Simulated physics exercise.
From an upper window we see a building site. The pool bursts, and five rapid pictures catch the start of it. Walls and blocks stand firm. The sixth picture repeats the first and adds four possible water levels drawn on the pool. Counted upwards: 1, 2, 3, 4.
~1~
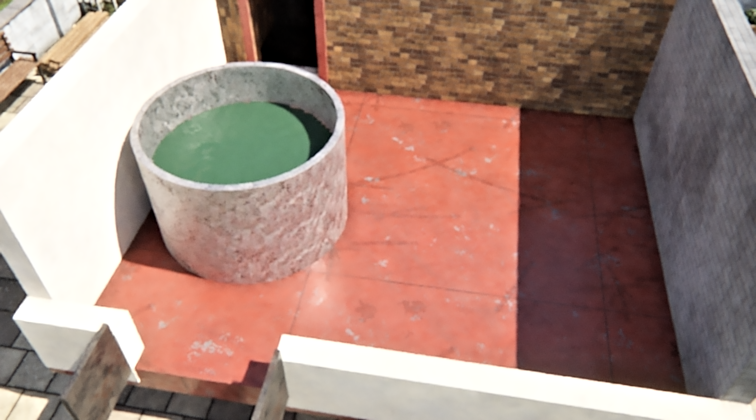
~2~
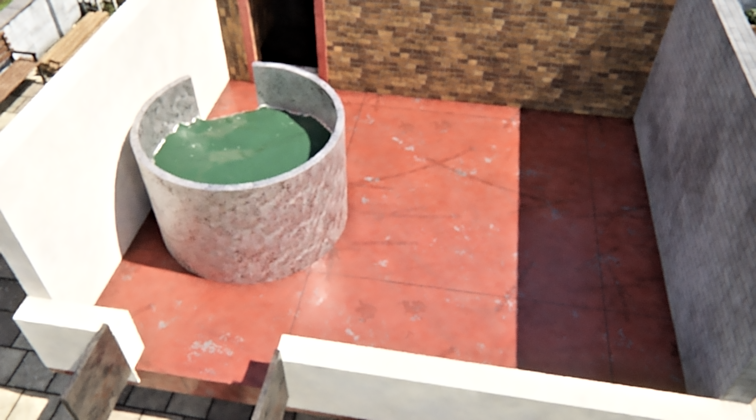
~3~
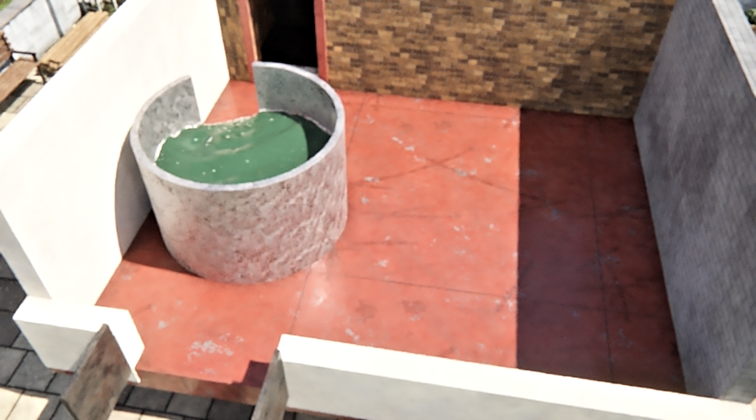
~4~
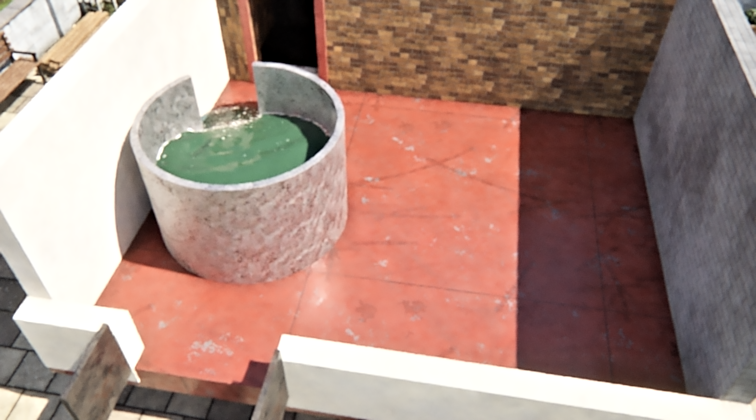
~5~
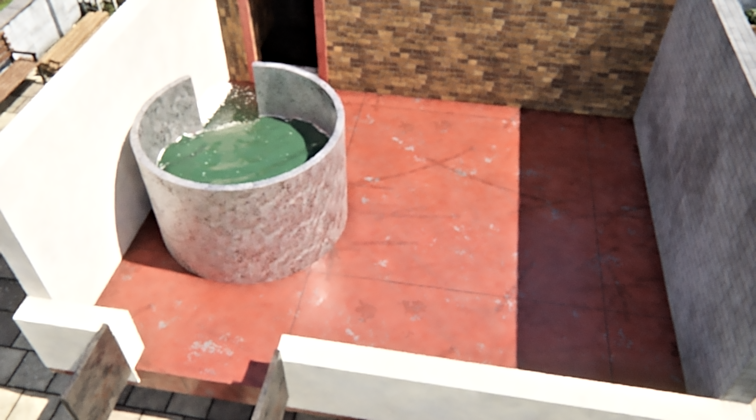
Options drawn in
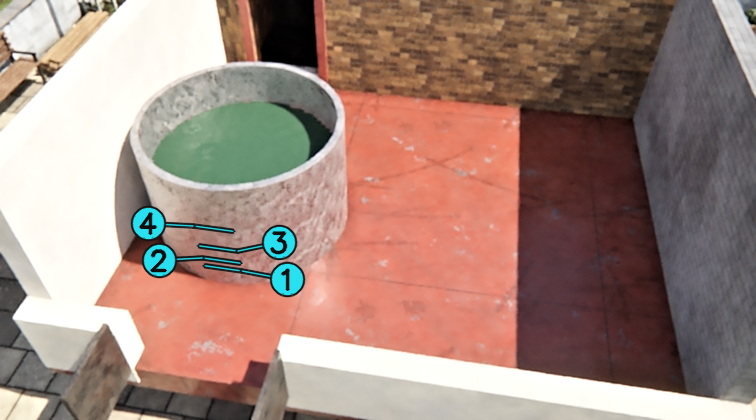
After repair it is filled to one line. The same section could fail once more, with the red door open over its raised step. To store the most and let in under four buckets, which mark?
Choose 2.
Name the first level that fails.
3.
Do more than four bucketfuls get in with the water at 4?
Yes, that goes wrong.
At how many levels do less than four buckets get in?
Two.
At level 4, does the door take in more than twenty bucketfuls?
Yes.
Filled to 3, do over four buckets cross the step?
Yes, it does.
In cyan, 1 at (223, 268); 2 at (221, 260); 3 at (218, 248); 4 at (213, 228); from the bottom up 1, 2, 3, 4.
Choosing 1, nothing gets over.
Choosing 2, a splash gets over, under a bucket.
Choosing 3, about 8 bucketfuls get in.
Choosing 4, dozens of bucketfuls pour in.
